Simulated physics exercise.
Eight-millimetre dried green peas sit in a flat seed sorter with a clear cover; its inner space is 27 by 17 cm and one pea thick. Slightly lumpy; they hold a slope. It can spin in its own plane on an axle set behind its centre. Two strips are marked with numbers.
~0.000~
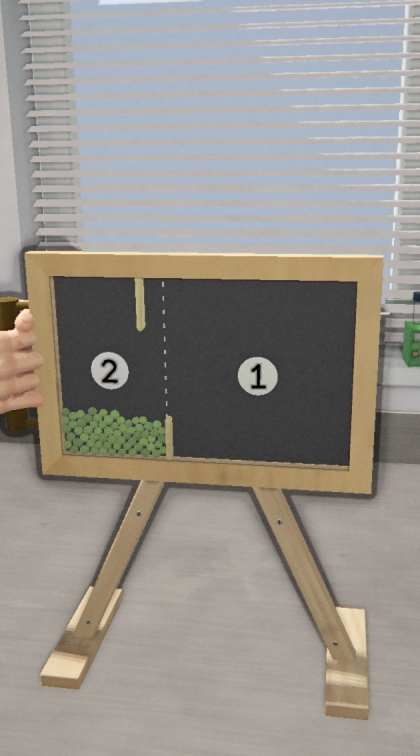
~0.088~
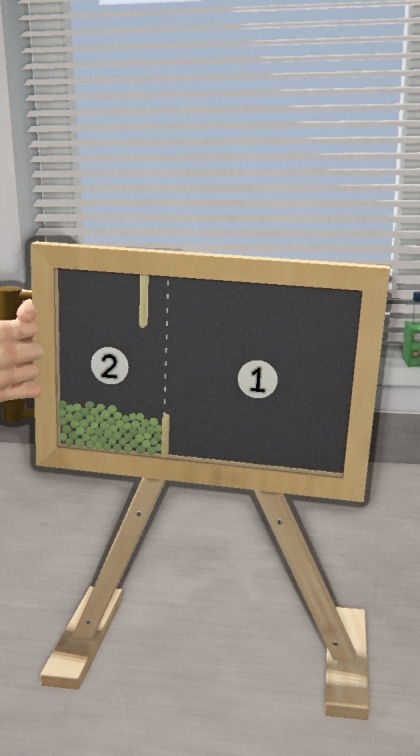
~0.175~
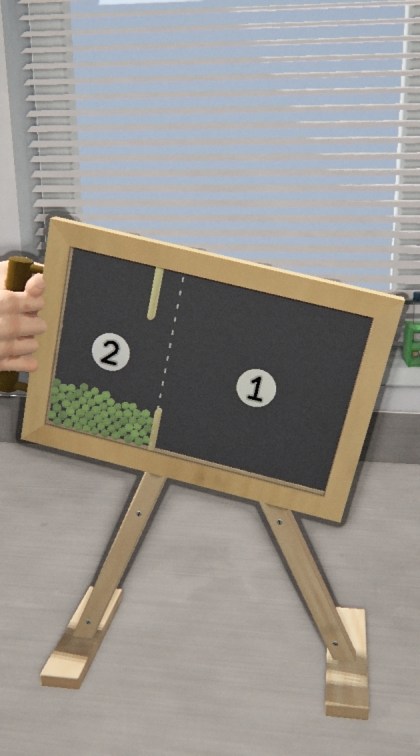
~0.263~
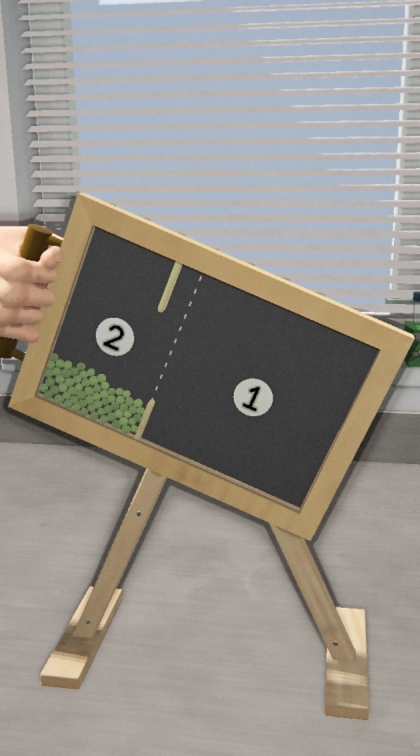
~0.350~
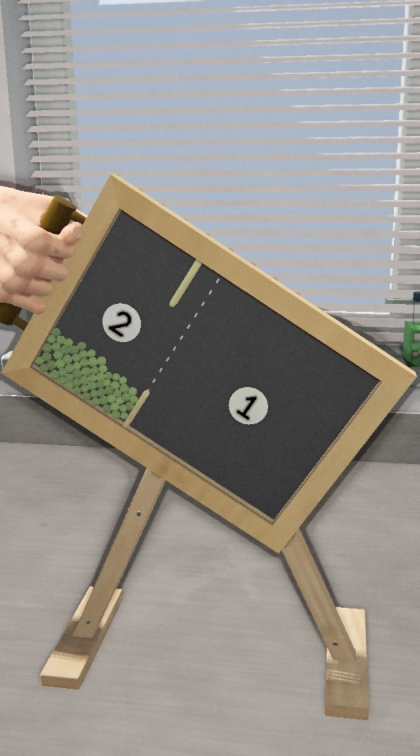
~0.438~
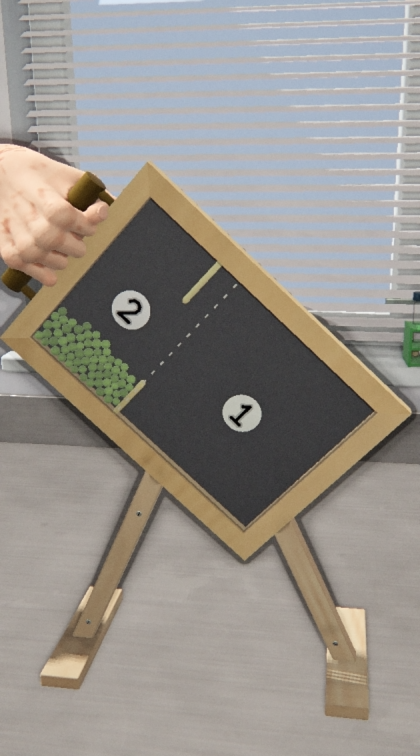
A wood-framed dark panel on a splayed wooden stand turns steadily clockwise from level to a steep slant as a hand grips its left side, while small green balls stay heaped in the numbered left section behind a short divider.
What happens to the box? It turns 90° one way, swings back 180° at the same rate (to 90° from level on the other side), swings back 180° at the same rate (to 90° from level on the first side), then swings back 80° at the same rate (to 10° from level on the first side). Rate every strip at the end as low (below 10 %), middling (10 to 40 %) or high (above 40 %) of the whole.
Ratings: No. 1 high, 2 middling.
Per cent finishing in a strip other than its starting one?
About 70 in a hundred.
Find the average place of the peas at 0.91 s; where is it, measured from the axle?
Roughly 5 centimetres to the left and 3 centimetres above.
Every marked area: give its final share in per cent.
Tally: Strip 1 = 70; strip 2 = 30.
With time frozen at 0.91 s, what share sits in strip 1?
It comes to roughly 25 %.
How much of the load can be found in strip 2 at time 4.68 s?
Roughly 30 per cent.
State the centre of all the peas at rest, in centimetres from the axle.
Offset approx. 5 cm right, 7 cm below.
After 0.91 s, it stands 90° clockwise; the peas' middle is 5 cm left of and 3 cm above the centre; no. 1, 25 %, no. 2, 75 %.
After 4.68 s, it stands 50° clockwise; the peas' middle is 1 cm left of and 8 cm below the centre; no. 1, 70 %, no. 2, 30 %.
After 5.09 s, it stands 10° clockwise; the peas' middle is 5 cm right of and 7 cm below the centre; no. 1, 70 %, no. 2, 30 %.
At rest by 5.5 s, it stands 10° clockwise; no. 1, 70 %, no. 2, 30 %.
